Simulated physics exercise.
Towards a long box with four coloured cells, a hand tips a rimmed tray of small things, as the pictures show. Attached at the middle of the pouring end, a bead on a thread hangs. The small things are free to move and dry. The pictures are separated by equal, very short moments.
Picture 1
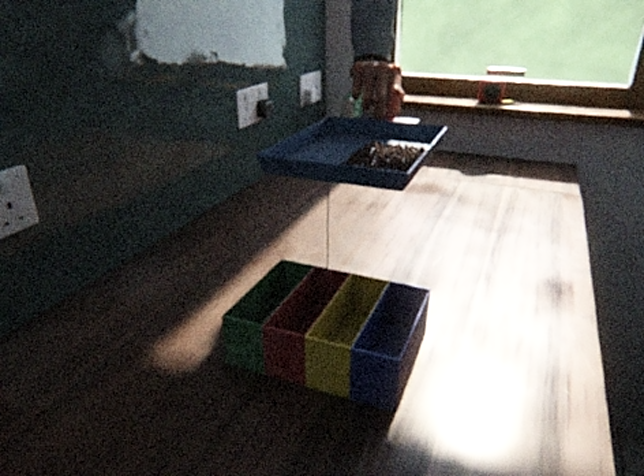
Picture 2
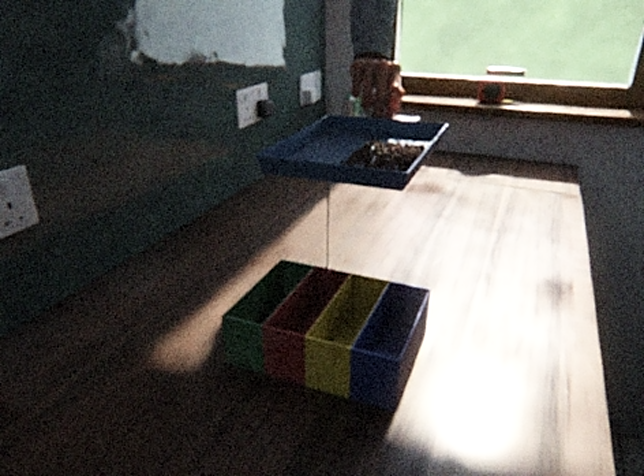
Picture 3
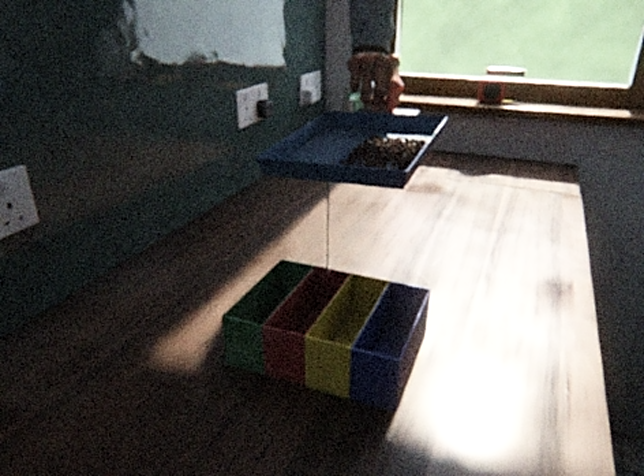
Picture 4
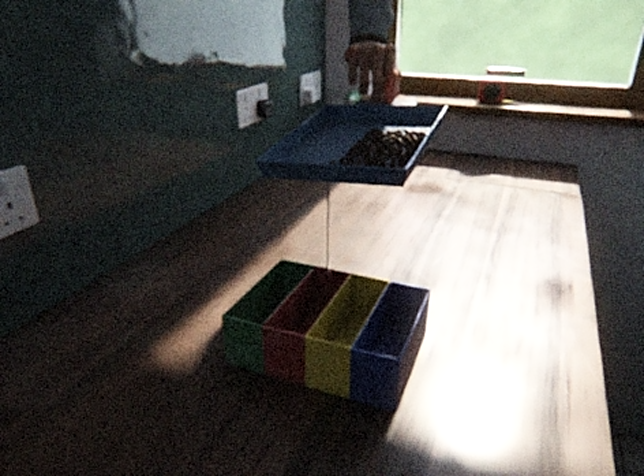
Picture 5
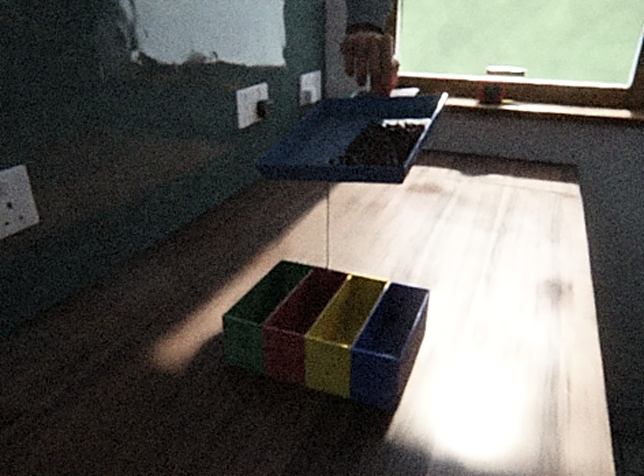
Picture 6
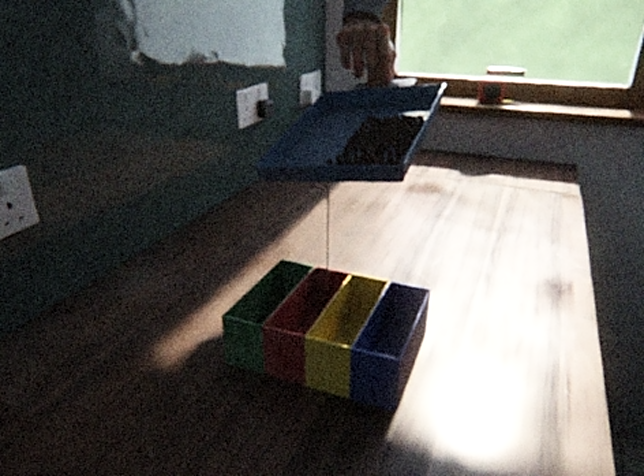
A hand slowly raised the back of a blue tray holding a small dark heap, tilting it towards the viewer above a box with green, red, yellow and blue cells on a wooden surface.
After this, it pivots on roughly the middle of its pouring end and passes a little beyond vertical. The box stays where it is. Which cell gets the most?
The green cell gets the most.
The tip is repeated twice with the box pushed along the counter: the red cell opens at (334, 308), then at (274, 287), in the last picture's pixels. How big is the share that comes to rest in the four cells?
Close to 0 %, followed by close to 100 %.
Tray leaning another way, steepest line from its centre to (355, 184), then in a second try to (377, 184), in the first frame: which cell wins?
First try: Blue. Second try: The blue one.
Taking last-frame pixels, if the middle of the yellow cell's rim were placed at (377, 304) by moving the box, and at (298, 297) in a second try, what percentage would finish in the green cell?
Trial 1 about 0 %, trial 2 about 10 %.
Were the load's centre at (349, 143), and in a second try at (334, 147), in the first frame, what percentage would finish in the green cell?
Around 50 in a hundred the first time, around 50 in a hundred the second.
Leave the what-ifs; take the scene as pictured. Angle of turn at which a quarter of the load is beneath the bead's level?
About 95°.
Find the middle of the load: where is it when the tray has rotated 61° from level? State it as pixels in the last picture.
Somewhere near pixel (304, 172).
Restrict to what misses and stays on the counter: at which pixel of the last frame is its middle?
Centre: Close to (212, 315).
Just after the last frame, tray tipped steeply; almost all on the tray; just a few falling or outside the box.
A moment on, tray tipped past a quarter turn; about a tenth on the tray; roughly a third in the green cell; just a few in the yellow cell; roughly half falling or outside the box.
Further on, tray tipped past a quarter turn; roughly half in the green cell; just a few in the yellow cell; just a few in the red cell; roughly half falling or outside the box.
When it is over, tray tipped past a quarter turn; roughly half in the green cell; just a few in the yellow cell; just a few in the red cell; not one in the blue cell; roughly half outside the box.
